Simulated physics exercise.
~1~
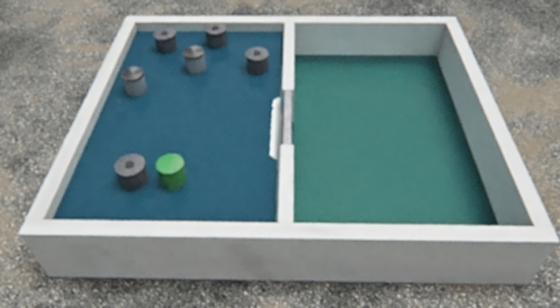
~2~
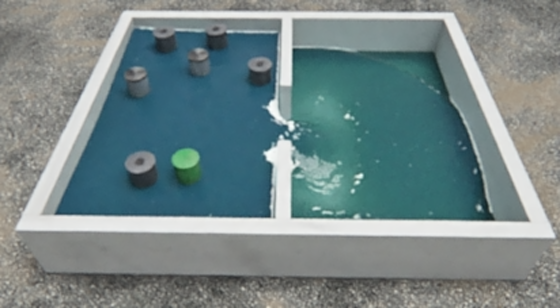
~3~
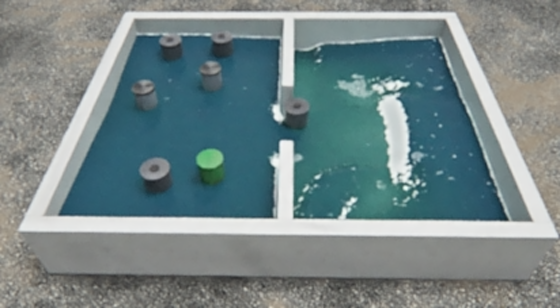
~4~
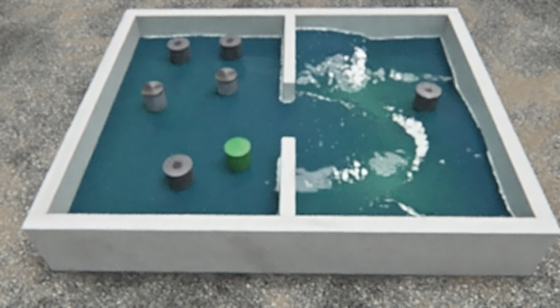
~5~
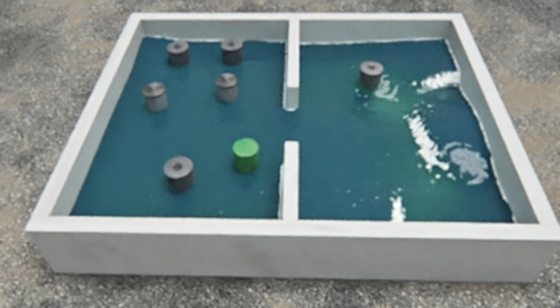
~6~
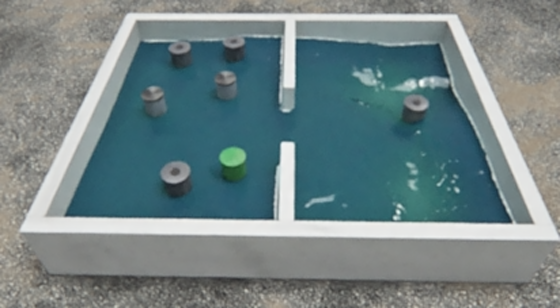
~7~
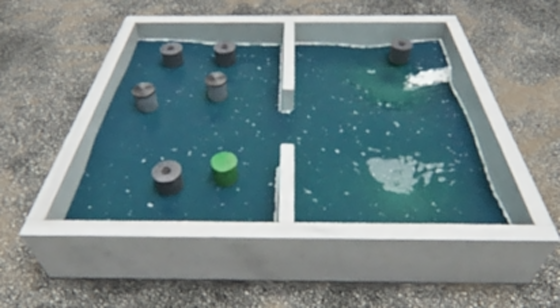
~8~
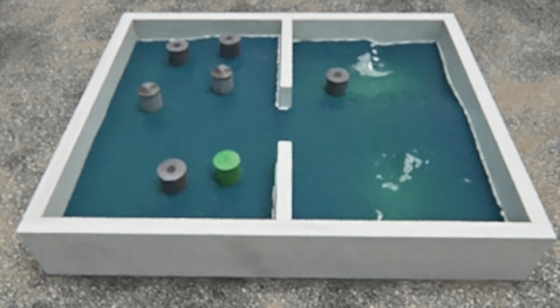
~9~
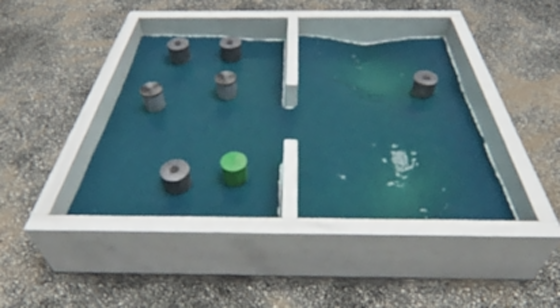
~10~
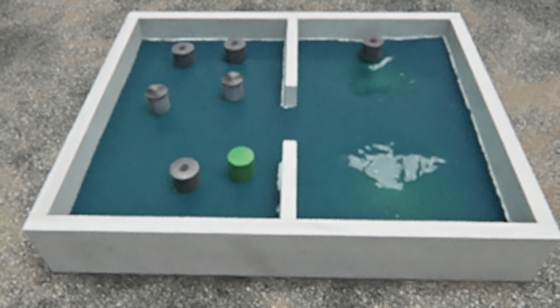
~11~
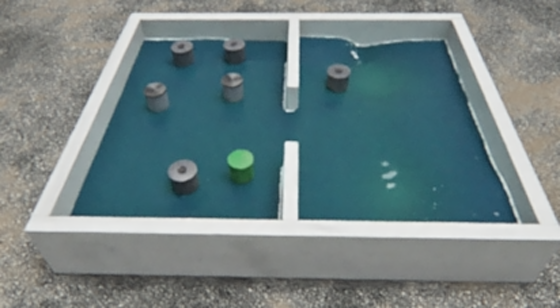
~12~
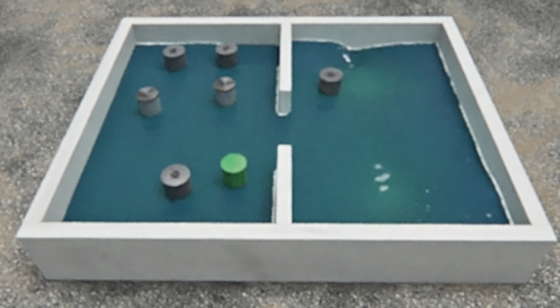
Water on the left side of a walled basin bursts through an opening in the divider and spreads in a foaming sheet across the shallower right side. Six gray tubs or pails and a green one, all upright on the left, begin drifting toward the right. One gray piece slips through the gap and rides over to the far side, while the others shift only slightly. It wanders back and forth there as the foam thins and the surface calms. At the end it floats just right of the divider, near the back, and the green pail remains afloat on the left.
